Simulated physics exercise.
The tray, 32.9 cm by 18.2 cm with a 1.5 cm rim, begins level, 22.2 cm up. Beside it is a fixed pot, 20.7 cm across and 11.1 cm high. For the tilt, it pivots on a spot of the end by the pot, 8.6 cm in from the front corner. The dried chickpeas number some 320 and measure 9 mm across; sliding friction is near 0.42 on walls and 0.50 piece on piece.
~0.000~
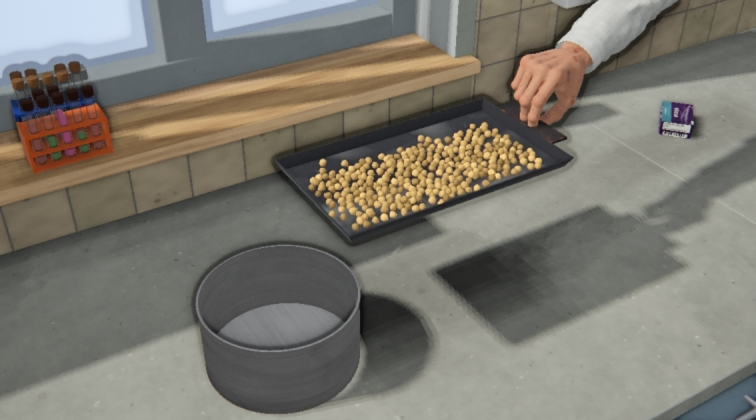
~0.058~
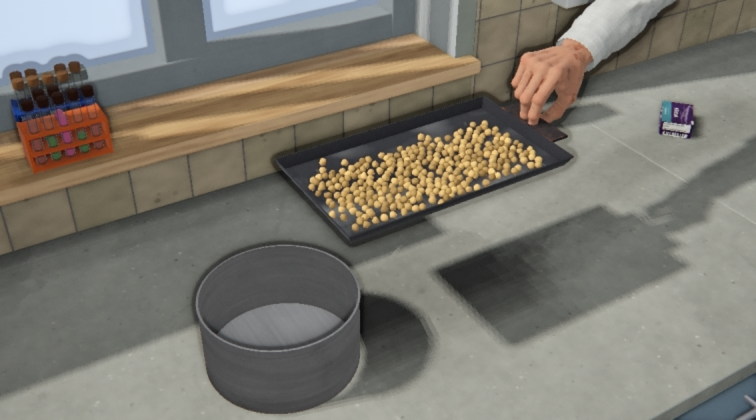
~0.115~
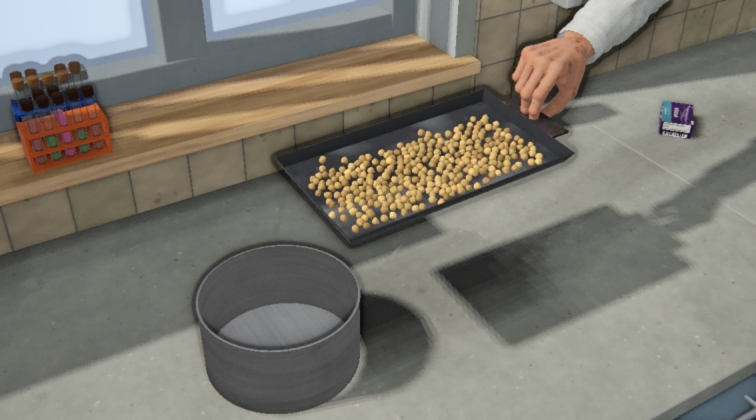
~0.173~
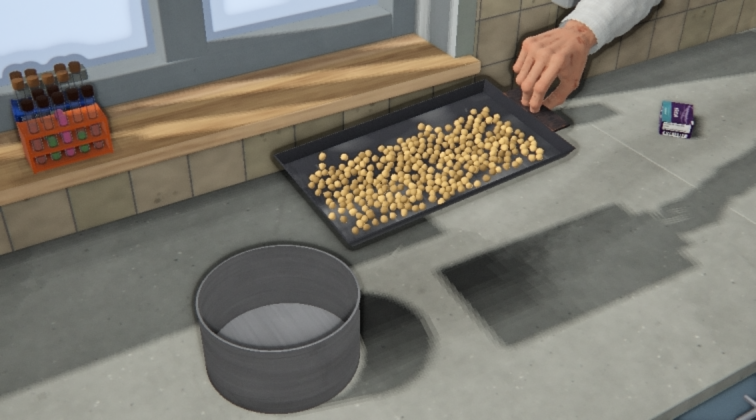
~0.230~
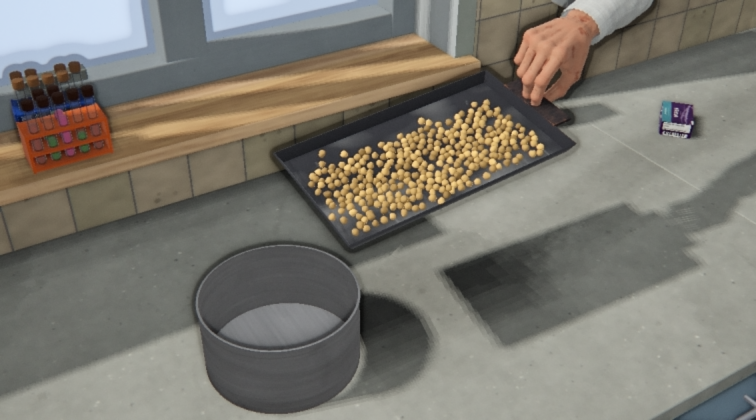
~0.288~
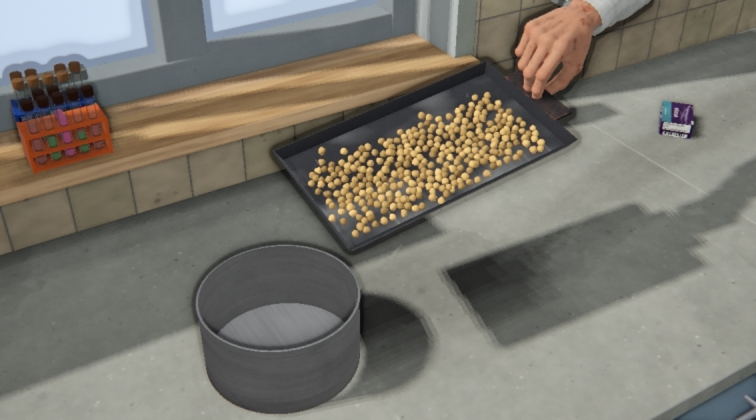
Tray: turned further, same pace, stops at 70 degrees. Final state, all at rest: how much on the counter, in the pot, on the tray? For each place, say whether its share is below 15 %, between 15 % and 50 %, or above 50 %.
Outcome: Counter: Will probably see over half the pieces. Pot: Will probably see a middling number. Left on the tray: Will probably see a small number.
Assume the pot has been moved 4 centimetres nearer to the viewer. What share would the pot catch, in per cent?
It would come to roughly 60 percent.
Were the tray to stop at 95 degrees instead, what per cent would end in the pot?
30 %.
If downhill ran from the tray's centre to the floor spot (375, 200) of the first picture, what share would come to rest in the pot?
Near 75 percent, give or take.
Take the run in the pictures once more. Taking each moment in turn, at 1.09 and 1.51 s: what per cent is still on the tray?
95 then 15.
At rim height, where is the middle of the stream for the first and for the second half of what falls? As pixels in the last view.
(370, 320) first, (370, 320) later, roughly.
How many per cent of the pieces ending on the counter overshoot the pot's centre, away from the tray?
About 10 per cent.
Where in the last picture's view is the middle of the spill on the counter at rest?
Around (387, 398).
After 0.77 s, tilt 40 degrees; the tray holds 100 %, the pot 0 %.
After 1.09 s, tilt 58 degrees; the tray holds 95 %, the pot 0 %.
Then, at 1.51 s, tilt 70 degrees; the tray holds 15 %, the pot 20 %.
In the end, at 2.5 s, counter 70 %, pot 30 %, tray 5 %.
